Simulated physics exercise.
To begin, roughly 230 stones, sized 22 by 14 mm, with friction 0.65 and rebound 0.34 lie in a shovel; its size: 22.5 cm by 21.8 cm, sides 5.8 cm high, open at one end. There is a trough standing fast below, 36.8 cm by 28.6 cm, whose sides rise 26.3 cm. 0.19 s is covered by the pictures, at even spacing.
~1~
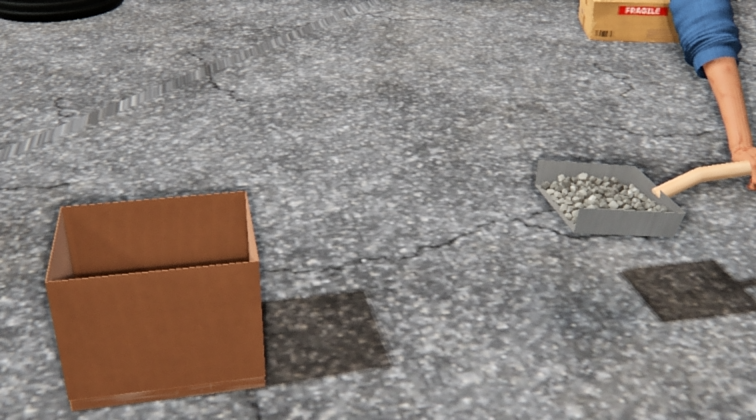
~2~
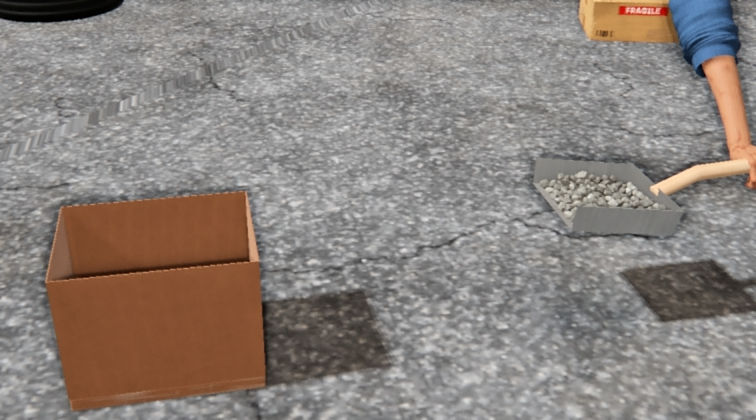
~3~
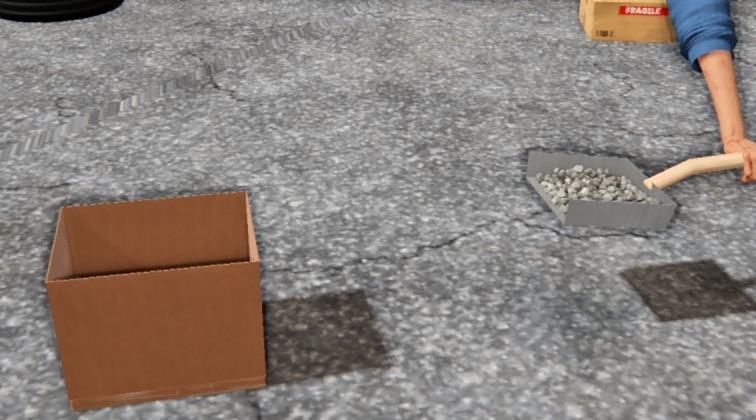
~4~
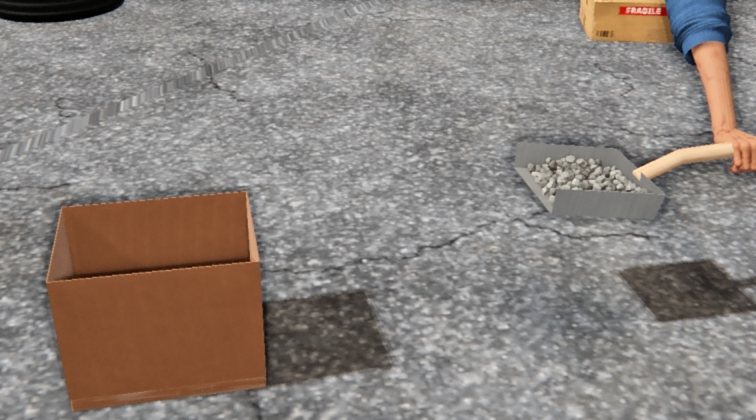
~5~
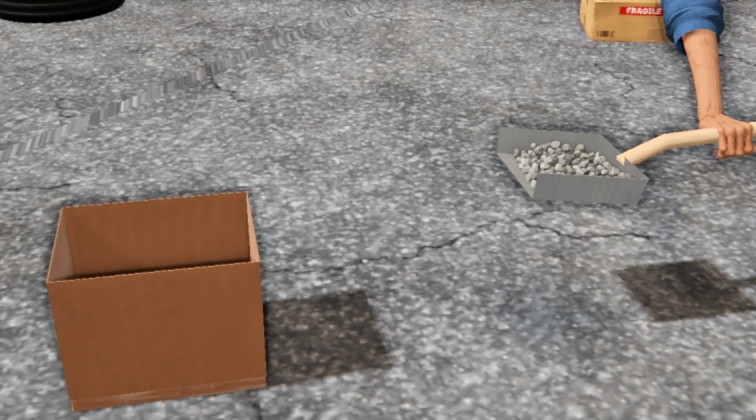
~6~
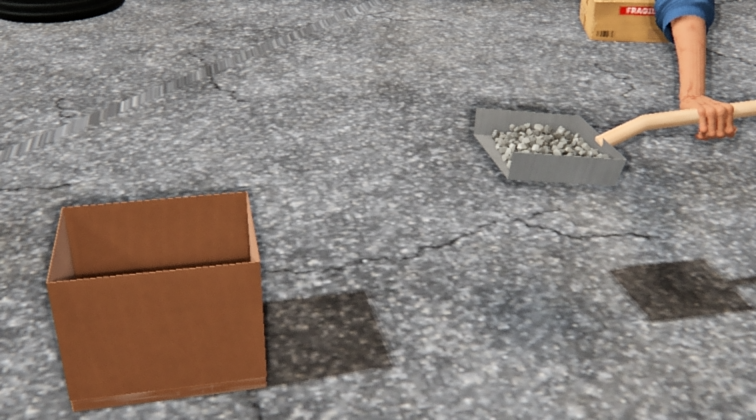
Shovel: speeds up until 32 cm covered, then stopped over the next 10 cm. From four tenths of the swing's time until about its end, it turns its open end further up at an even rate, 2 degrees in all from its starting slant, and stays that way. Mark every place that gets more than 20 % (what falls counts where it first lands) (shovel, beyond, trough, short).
In the shovel: No; on the ground beyond it: Yes; in the trough: Yes; on the ground short of the target's middle: No.
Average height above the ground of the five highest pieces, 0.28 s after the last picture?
Roughly 65 centimetres up.
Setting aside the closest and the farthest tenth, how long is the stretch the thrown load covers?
It spans around 45 cm.
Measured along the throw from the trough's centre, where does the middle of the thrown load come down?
Offset: Approx. 15 cm beyond.
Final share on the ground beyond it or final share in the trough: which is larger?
Larger share at rest: In the trough.
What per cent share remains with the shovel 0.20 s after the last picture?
Roughly 0 %.
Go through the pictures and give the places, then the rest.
Shovel at (633, 213); tilt 9 degrees; moved 0.0 cm; low side right; open edge at (551, 208); middle of the load at (611, 201); trough at (155, 233), in the first frame.
Shovel at (630, 211); tilt 9 degrees; moved 0.8 cm; low side right; open edge at (549, 206); middle of the load at (609, 199), in the second frame.
Shovel at (623, 205); tilt 9 degrees; moved 3.2 cm; low side right; open edge at (542, 199); middle of the load at (603, 193), in the third frame.
Shovel at (611, 194); tilt 9 degrees; moved 7.2 cm; low side right; open edge at (530, 189); middle of the load at (593, 183), in the fourth frame.
Shovel at (593, 179); tilt 9 degrees; moved 13.0 cm; low side right; open edge at (511, 175); middle of the load at (577, 169), in the fifth frame.
Shovel at (570, 159); tilt 9 degrees; moved 20.2 cm; low side right; open edge at (488, 155); middle of the load at (556, 149); trough at (156, 233), in the sixth frame.
Then, 0.11 s after the last picture, tilt 10 degrees; shovel 95 %, in the air 5 %; middle of all pieces near (459, 84).
Then, 0.20 s after the last picture, tilt 10 degrees; in the air 100 %; middle of all pieces near (369, 58).
Then, 0.28 s after the last picture, tilt 10 degrees; in the air 100 %; middle of all pieces near (284, 68).
Then, 0.36 s after the last picture, tilt 10 degrees; in the air 100 %; middle of all pieces near (200, 112).
In the end, shovel 0 %, beyond 35 %, trough 65 %, short 0 %.
